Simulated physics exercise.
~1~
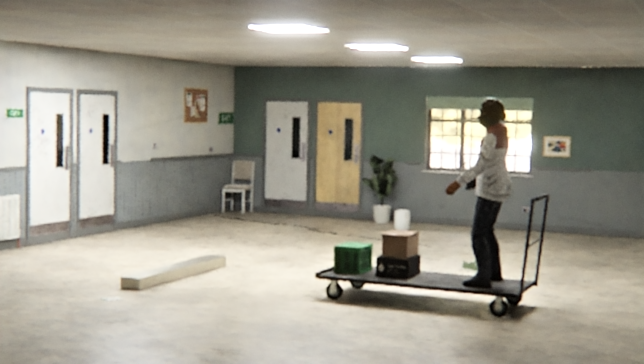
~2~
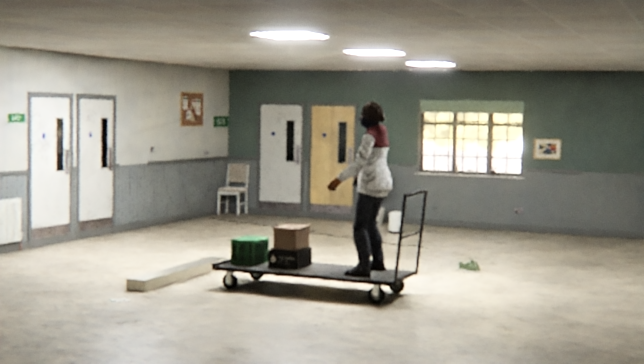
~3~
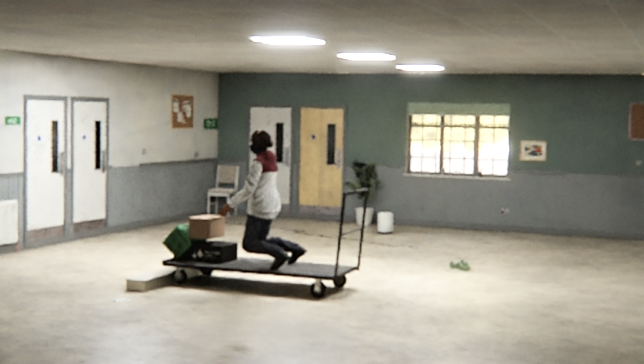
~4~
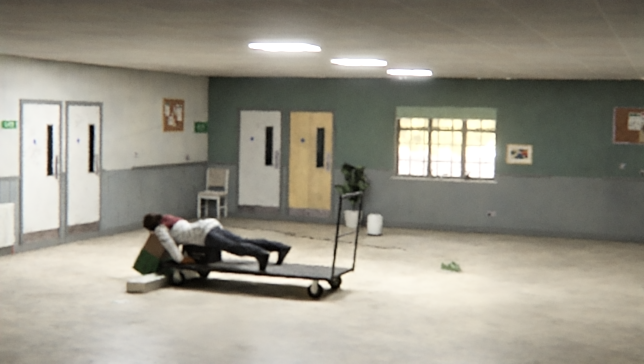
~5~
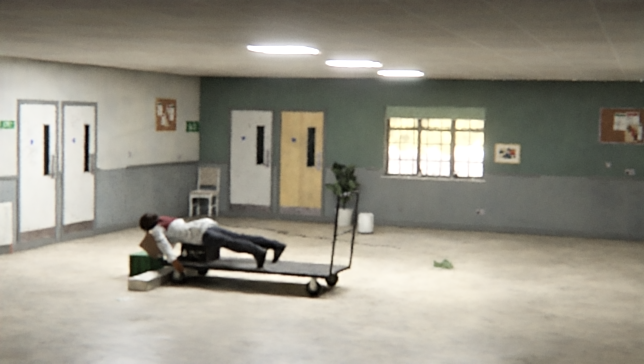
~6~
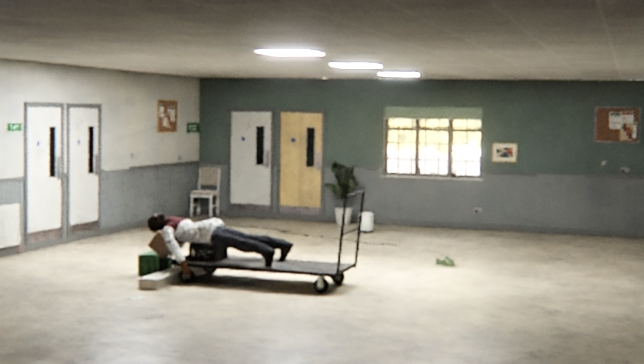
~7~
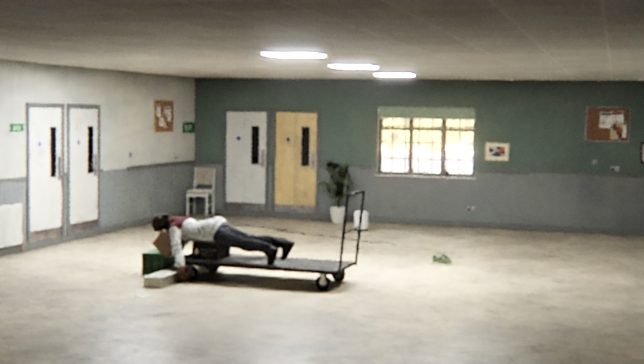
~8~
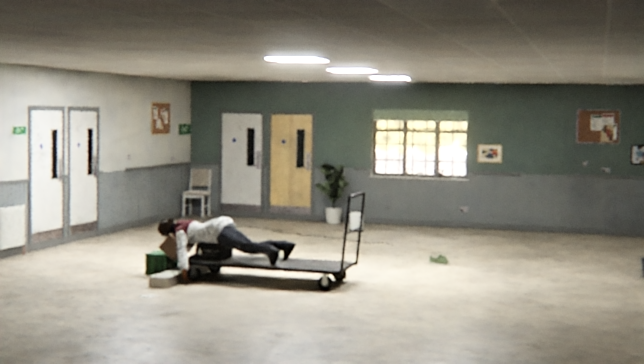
Person riding a flatbed trolley left into a low kerb, pitching forward face down as the green crate tips off the front.
